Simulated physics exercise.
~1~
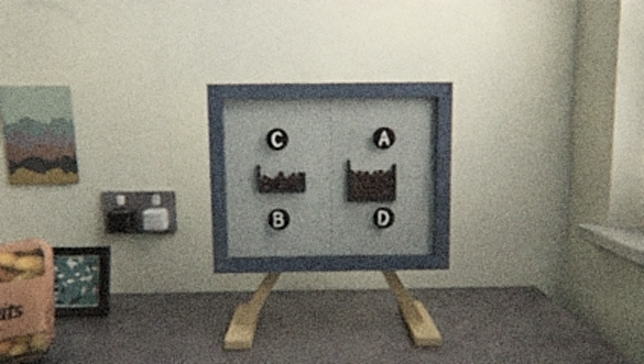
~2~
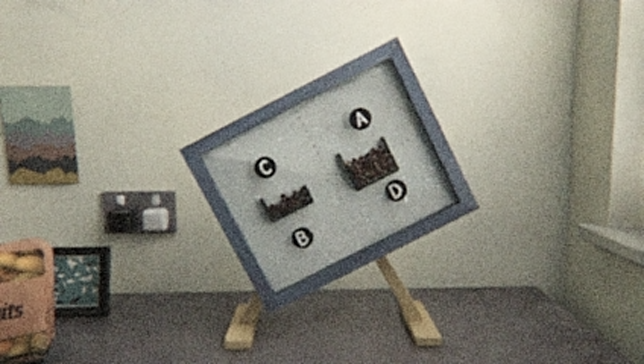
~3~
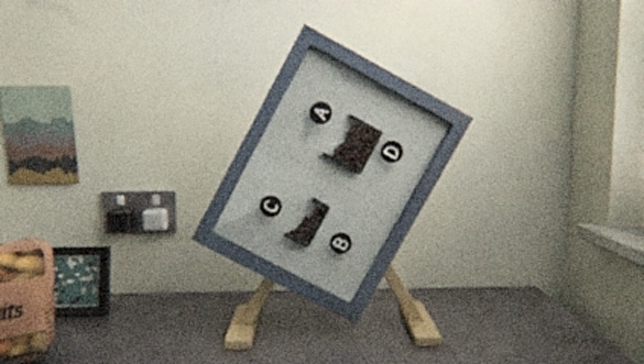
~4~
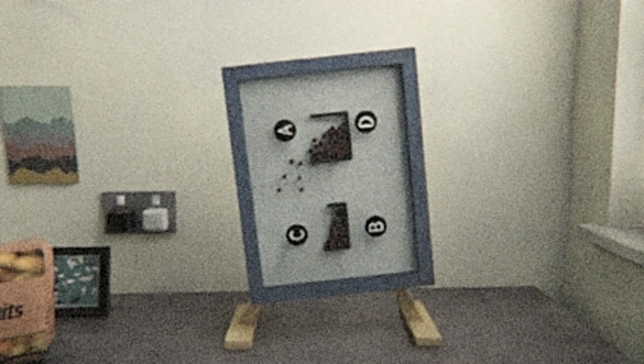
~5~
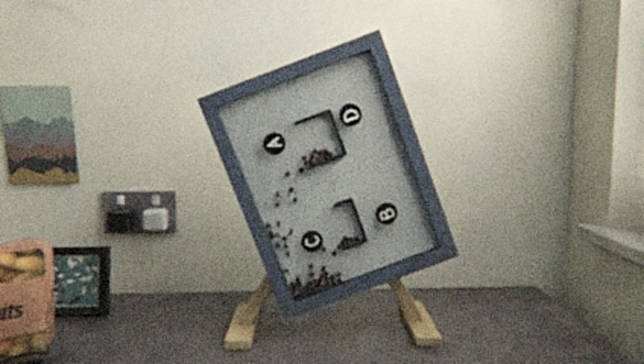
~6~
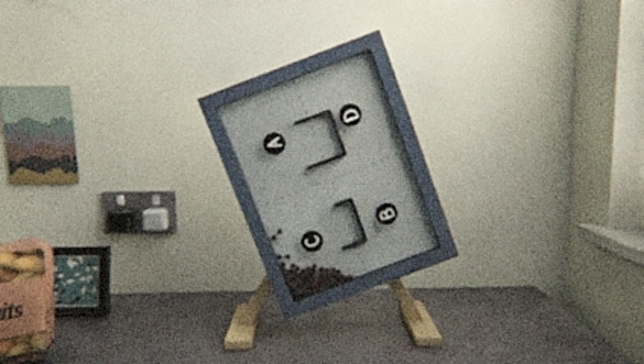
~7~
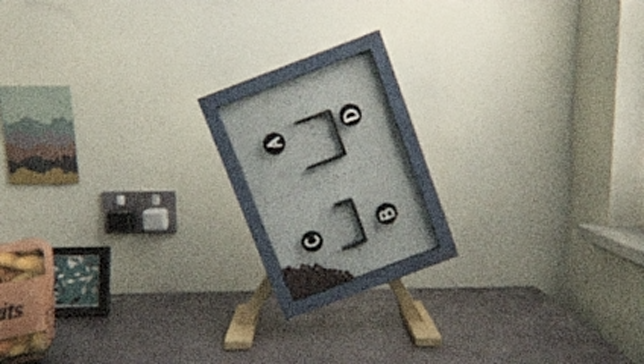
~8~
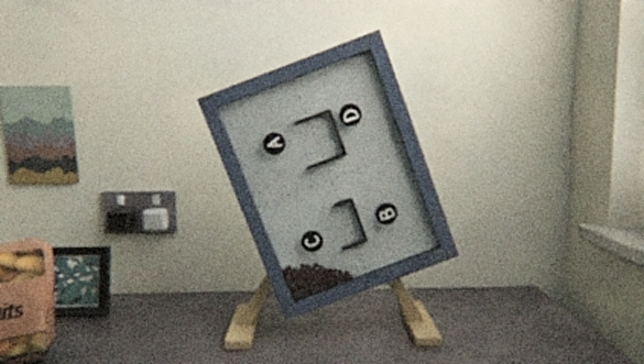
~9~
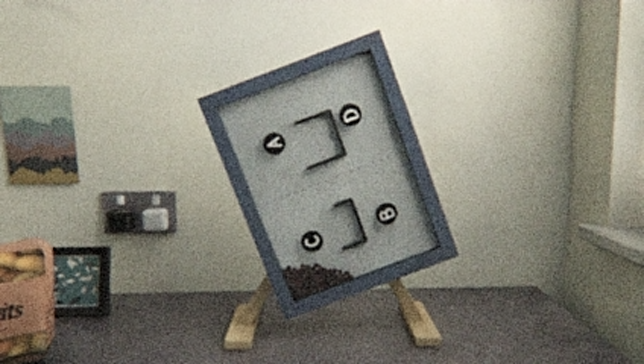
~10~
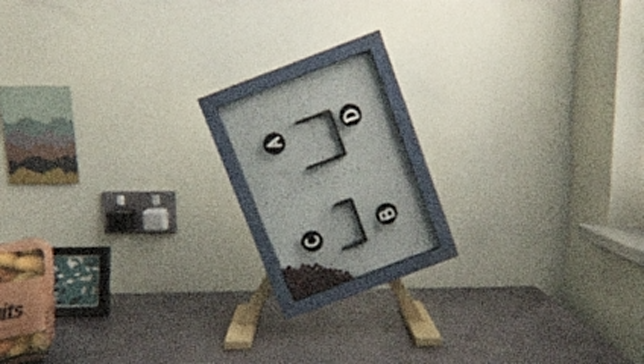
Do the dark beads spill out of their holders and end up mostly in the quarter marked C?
Yes, the beads pour out of both holders as the case turns, and they come to rest in a heap in the quarter marked C.
